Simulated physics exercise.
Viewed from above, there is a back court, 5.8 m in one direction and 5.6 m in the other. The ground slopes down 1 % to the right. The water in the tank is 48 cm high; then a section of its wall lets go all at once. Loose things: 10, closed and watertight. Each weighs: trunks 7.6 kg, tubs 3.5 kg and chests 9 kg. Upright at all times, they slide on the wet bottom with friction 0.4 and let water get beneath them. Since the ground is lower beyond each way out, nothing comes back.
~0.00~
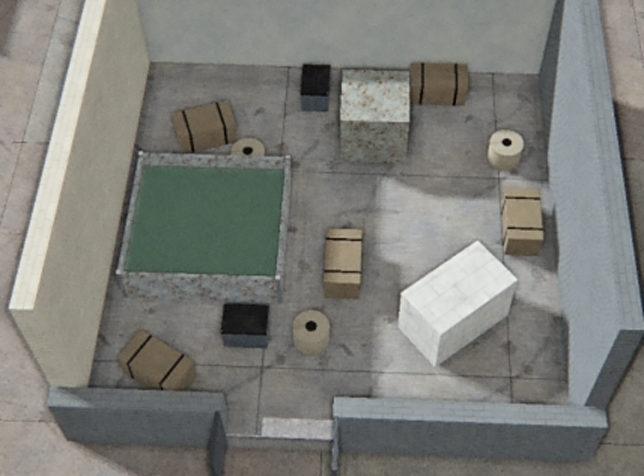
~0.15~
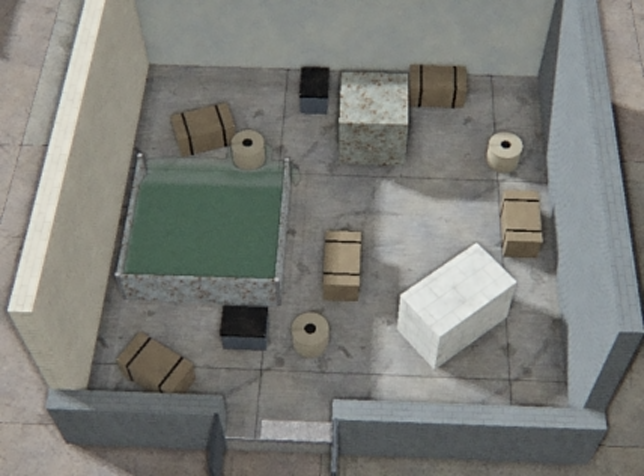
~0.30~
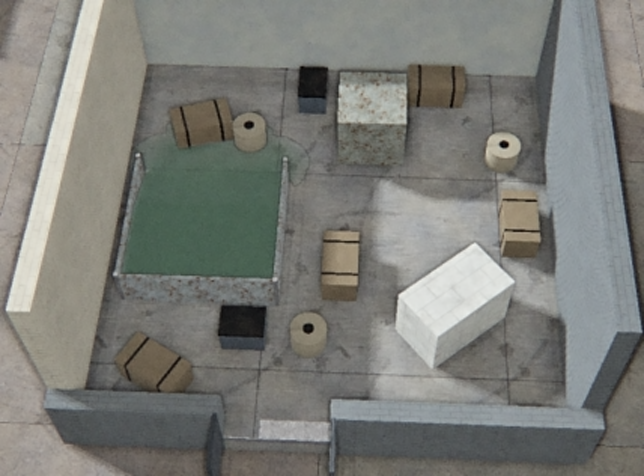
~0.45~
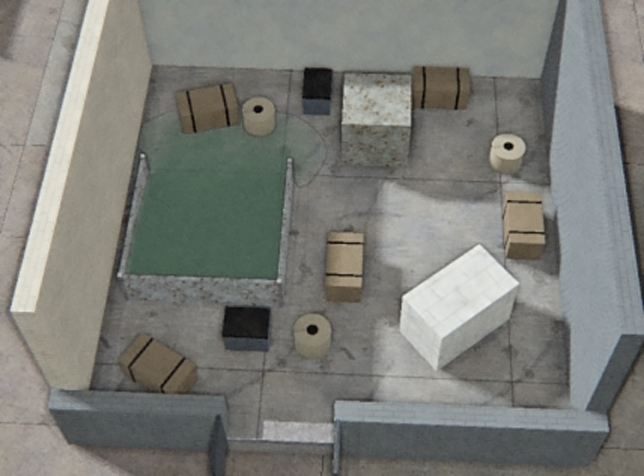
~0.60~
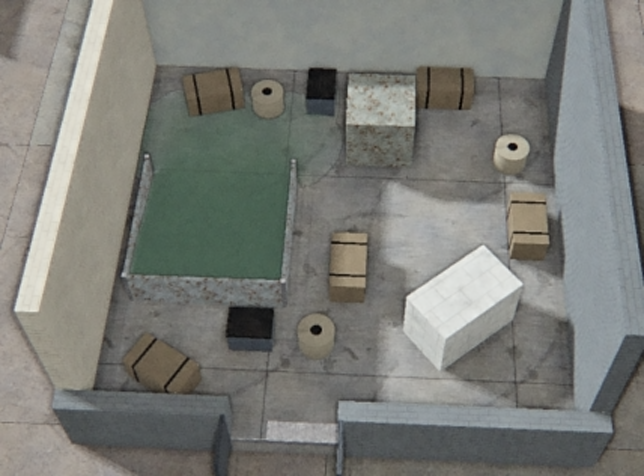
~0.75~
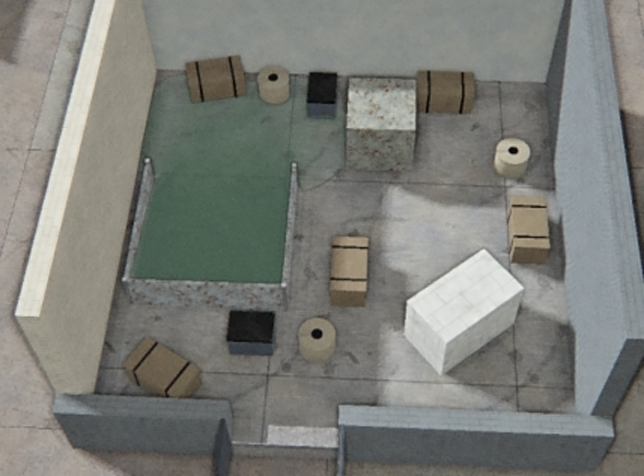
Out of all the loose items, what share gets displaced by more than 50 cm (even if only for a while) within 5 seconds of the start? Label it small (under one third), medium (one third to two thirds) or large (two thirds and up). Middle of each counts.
Medium.
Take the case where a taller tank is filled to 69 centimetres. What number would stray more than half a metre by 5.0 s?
8.
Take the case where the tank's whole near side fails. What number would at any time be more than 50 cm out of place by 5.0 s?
You'd get 3 in that case.
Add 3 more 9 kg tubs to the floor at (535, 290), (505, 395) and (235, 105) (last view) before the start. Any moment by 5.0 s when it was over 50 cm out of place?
Reading them off in order: Not beyond, not beyond, clears the mark.
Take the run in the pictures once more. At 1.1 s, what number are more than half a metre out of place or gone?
I get 2.
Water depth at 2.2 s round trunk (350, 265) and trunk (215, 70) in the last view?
I'd put it at 0 cm and 33 cm respectively.
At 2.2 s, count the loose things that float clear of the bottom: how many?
The number is 3.
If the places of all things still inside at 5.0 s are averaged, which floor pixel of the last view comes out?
Mean position approx. (401, 258).
After 1.1 s 2 of 10 are over 50 cm from their spots; 2 afloat.
After 2.2 s 3 of 10 are over 50 cm from their spots; 3 afloat.
After 3.5 s 4 of 10 are over 50 cm from their spots; 3 afloat.
After 5.0 s 6 of 10 are over 50 cm from their spots, and 6 have been at some point; 4 afloat.
